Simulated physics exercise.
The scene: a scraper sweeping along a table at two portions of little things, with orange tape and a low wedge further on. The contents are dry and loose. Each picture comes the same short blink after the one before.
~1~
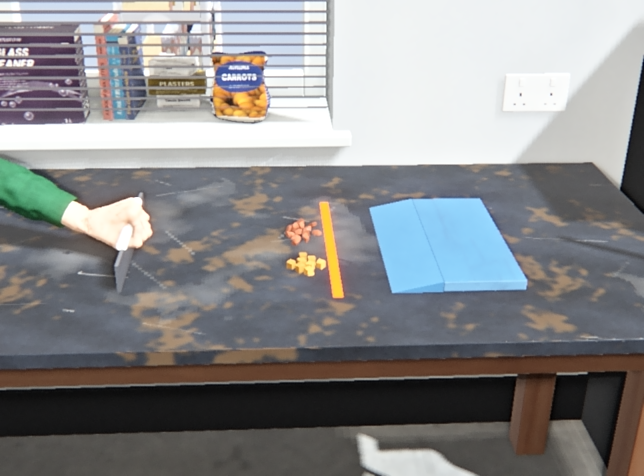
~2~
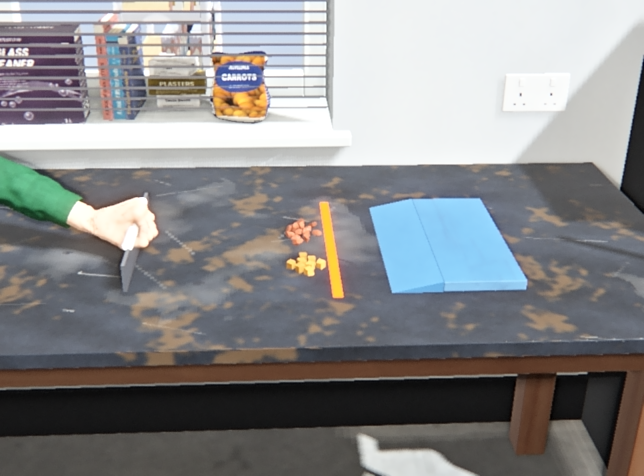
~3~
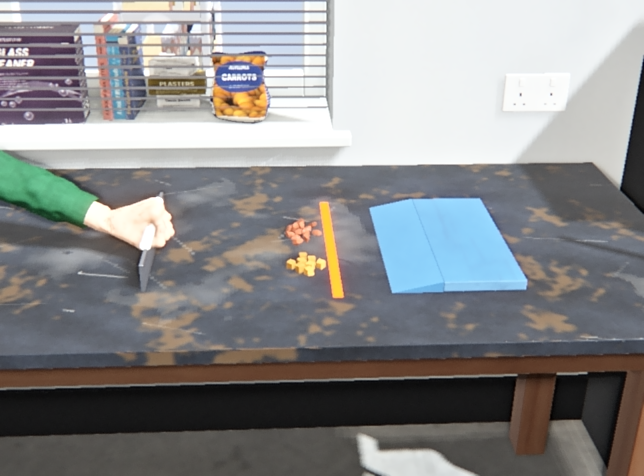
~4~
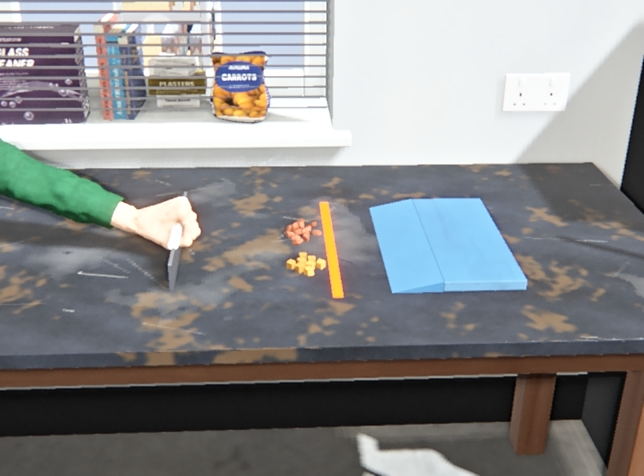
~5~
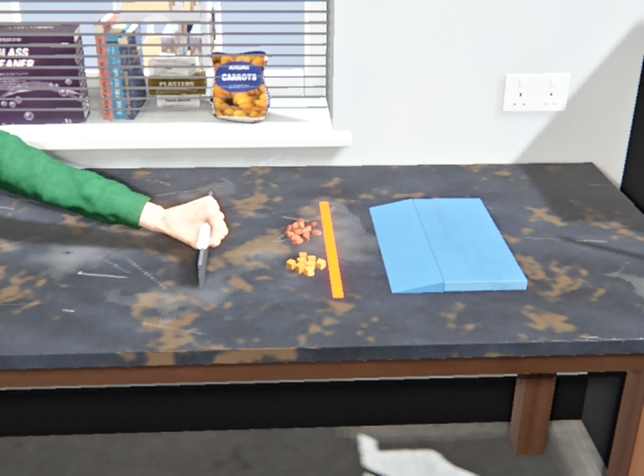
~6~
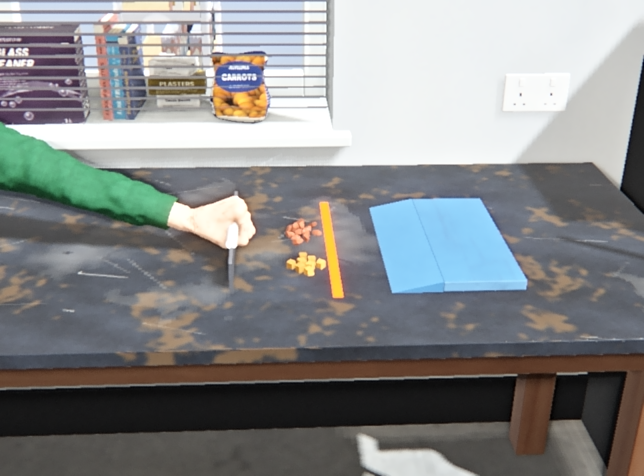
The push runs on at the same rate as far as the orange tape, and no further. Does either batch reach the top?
The nearer batch falls short of the top; the farther batch falls short of the top.
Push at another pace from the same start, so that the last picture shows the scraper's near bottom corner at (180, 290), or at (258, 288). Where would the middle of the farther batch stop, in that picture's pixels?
At about (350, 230), and at (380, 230).
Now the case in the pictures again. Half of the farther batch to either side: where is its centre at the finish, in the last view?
Near (375, 231).
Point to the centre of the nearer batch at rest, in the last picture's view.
Around (382, 261).
Then, 0.13 s after the last picture, scraper still moving, near (294, 223); nearer batch all short of the ramp; farther batch all short of the ramp.
Then, 0.27 s after the last picture, scraper stopped at the orange tape; nearer batch all short of the ramp; farther batch all short of the ramp.
Then, 0.55 s after the last picture, scraper stopped at the orange tape; nearer batch about a third on the ramp, about two thirds short of the ramp; farther batch about a quarter on the ramp, most short of the ramp.
At rest, scraper stopped at the orange tape; nearer batch none past the top, a small part on the ramp, most short of the ramp; farther batch none past the top, about a quarter on the ramp, most short of the ramp.
